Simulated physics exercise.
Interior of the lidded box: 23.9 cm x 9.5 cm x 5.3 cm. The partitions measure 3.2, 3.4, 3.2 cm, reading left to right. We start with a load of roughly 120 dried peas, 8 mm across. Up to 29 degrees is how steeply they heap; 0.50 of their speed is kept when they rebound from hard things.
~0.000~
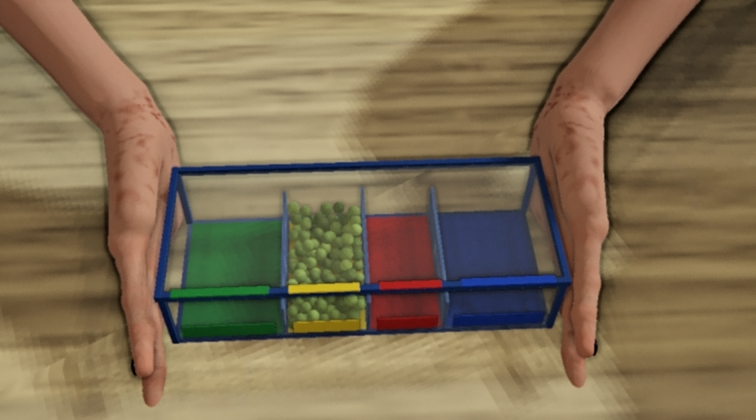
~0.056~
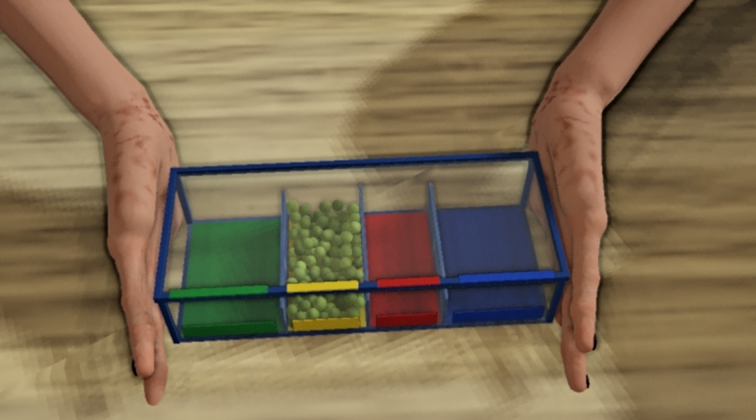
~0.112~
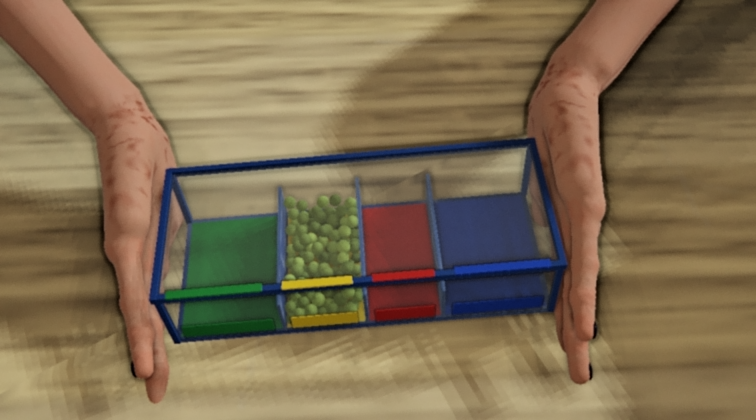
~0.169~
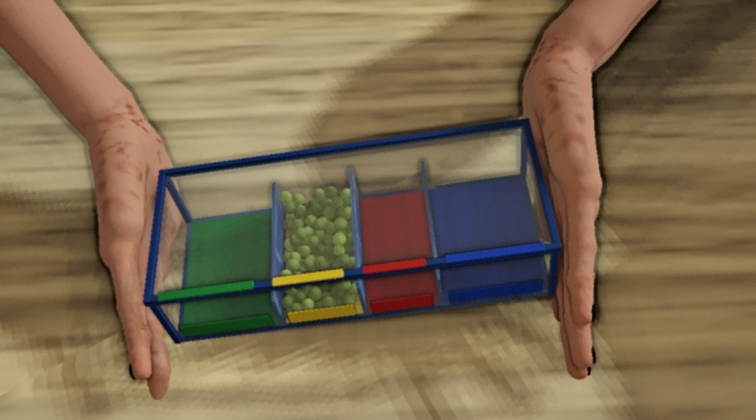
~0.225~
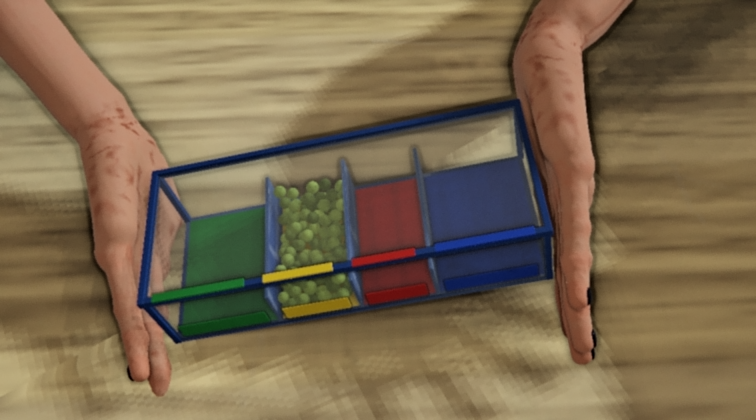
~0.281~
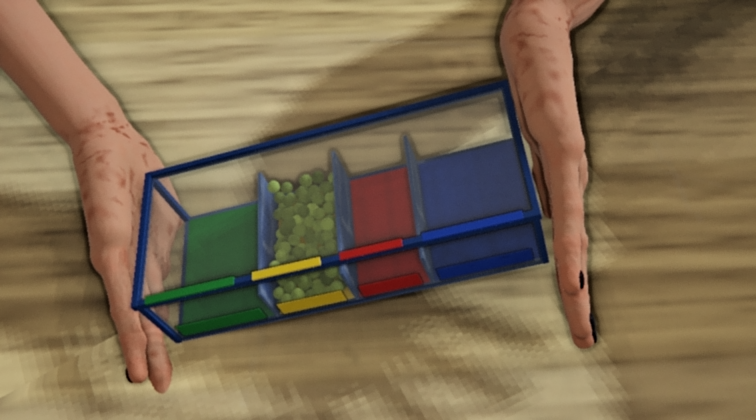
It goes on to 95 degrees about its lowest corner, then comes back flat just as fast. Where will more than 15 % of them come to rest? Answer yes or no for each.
Red: No, blue: No, green: Yes, yellow: Yes.
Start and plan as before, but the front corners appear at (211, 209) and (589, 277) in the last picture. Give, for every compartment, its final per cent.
In the end red holds 5 %, blue holds 50 %, green holds 0 % and yellow holds 40 %.
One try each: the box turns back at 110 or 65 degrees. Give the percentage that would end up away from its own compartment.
Roughly 100 percent for the first try and 0 percent for the second.
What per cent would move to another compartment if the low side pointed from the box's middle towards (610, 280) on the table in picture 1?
Something like 50 per cent of the pieces.
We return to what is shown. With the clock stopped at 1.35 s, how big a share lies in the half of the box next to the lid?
Share: Approx. 40 %.
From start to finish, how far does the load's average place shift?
I'd put it at close to 5.0 cm.
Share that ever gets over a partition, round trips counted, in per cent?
Around 60 in a hundred.
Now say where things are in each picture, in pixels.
In the first frame, box tilt 0 degrees, front corners at (162, 294) and (563, 279); yellow 100 %.
In the second frame, box tilt 1 degrees, front corners at (161, 295) and (562, 274).
In the third frame, box tilt 4 degrees, front corners at (158, 296) and (559, 262), lowest corner left front.
In the fourth frame, box tilt 9 degrees, front corners at (152, 298) and (553, 245), lowest corner left front.
In the fifth frame, box tilt 13 degrees, front corners at (145, 300) and (545, 229), lowest corner left front.
In the sixth frame, box tilt 17 degrees, front corners at (139, 302) and (533, 212), lowest corner left front; yellow 100 %. Its pace works out near 80 degrees a second.
After 1.35 s, tilt 95 degrees; green 15 %, yellow 85 %.
After 2.06 s, tilt 42 degrees; green 60 %, yellow 40 %.
After 2.80 s, tilt 0 degrees; green 60 %, yellow 40 %.
At rest (3.4 s), red 0 %, blue 0 %, green 60 %, yellow 40 %.
